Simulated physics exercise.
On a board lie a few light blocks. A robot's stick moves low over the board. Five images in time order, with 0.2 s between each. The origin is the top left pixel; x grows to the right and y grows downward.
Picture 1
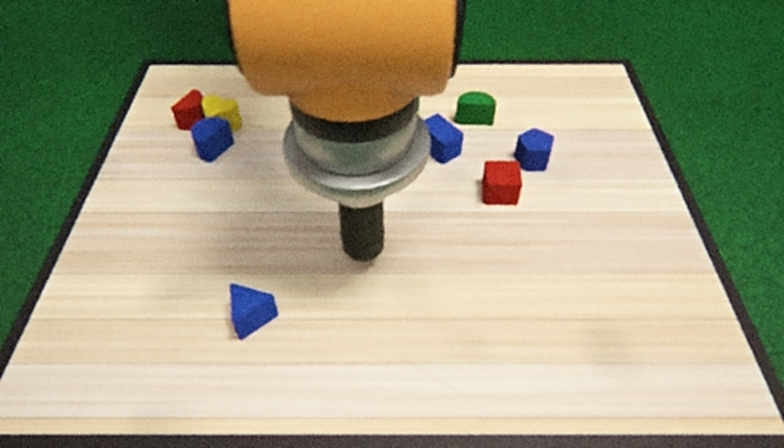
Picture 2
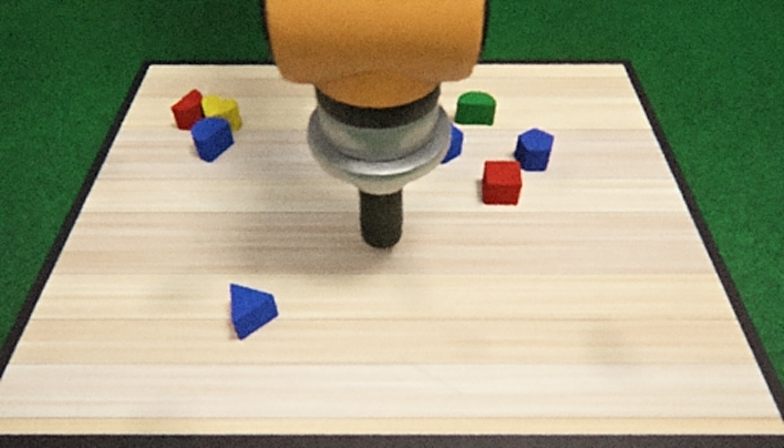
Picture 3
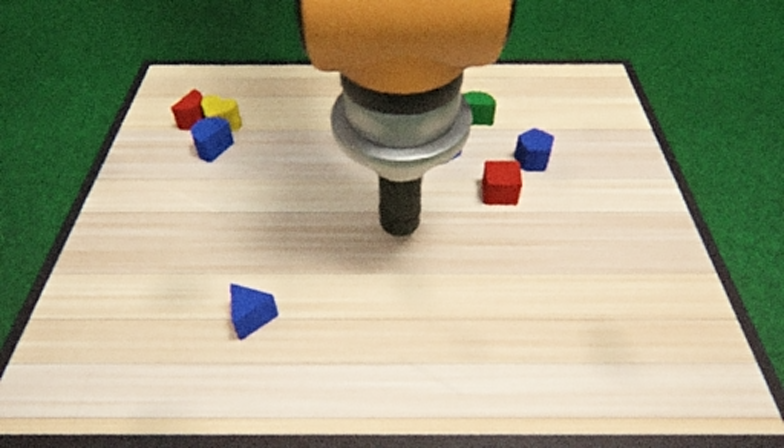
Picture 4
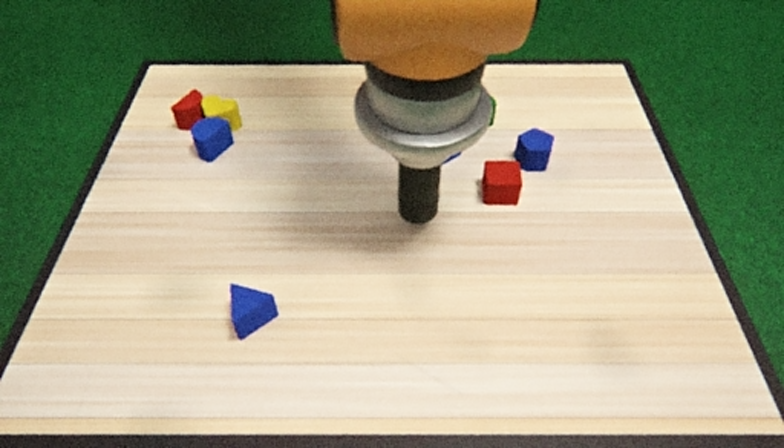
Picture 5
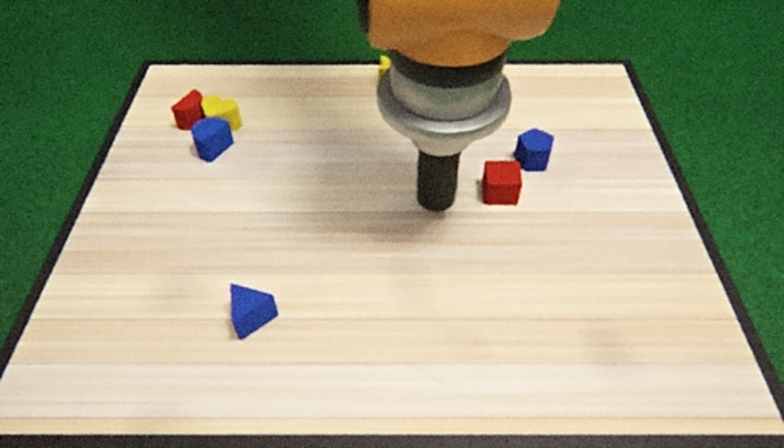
The clip opens on a pale wooden board scattered with small coloured blocks, a robot arm's dark stick low near the middle. The stick glides a short way right and toward the back, nearing the red square block, while its arm covers the green block and a blue one behind; no block moves.
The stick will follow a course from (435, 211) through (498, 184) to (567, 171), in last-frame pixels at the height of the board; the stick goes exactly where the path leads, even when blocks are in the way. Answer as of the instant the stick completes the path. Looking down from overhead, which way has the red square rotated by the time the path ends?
It spins clockwise.
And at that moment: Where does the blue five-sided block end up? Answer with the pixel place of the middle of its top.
Just about (556, 127).
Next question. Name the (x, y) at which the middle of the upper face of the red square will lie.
The answer is (605, 167).
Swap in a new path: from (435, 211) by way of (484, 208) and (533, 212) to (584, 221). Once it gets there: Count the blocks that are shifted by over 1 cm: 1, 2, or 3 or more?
One block moves.
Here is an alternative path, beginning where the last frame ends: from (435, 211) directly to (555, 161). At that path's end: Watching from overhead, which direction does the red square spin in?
Its rotation is clockwise.
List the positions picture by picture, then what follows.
The first frame shows lower end of the stick (364, 246), tops of blocks, blue oblong block (441, 127), red square (504, 172), blue five-sided block (537, 139).
The second frame shows stick (382, 234), blocks as before.
The third frame shows stick (400, 222), blocks as before.
The fourth frame shows stick (418, 210), blocks as before.
The fifth frame shows stick (436, 199), blue oblong block hidden, red square (504, 172), blue five-sided block (537, 139).
What follows on the original path. One third of the way, stick (479, 179); red square (518, 168).
Two thirds of the way, stick (524, 166); red square (563, 163), turned 20° clockwise; blue five-sided block (542, 136), turned 10° anticlockwise.
At the end, stick (570, 159); blue oblong block not moved; red square (605, 167), turned 55° clockwise; blue five-sided block (556, 127), turned 80° anticlockwise.
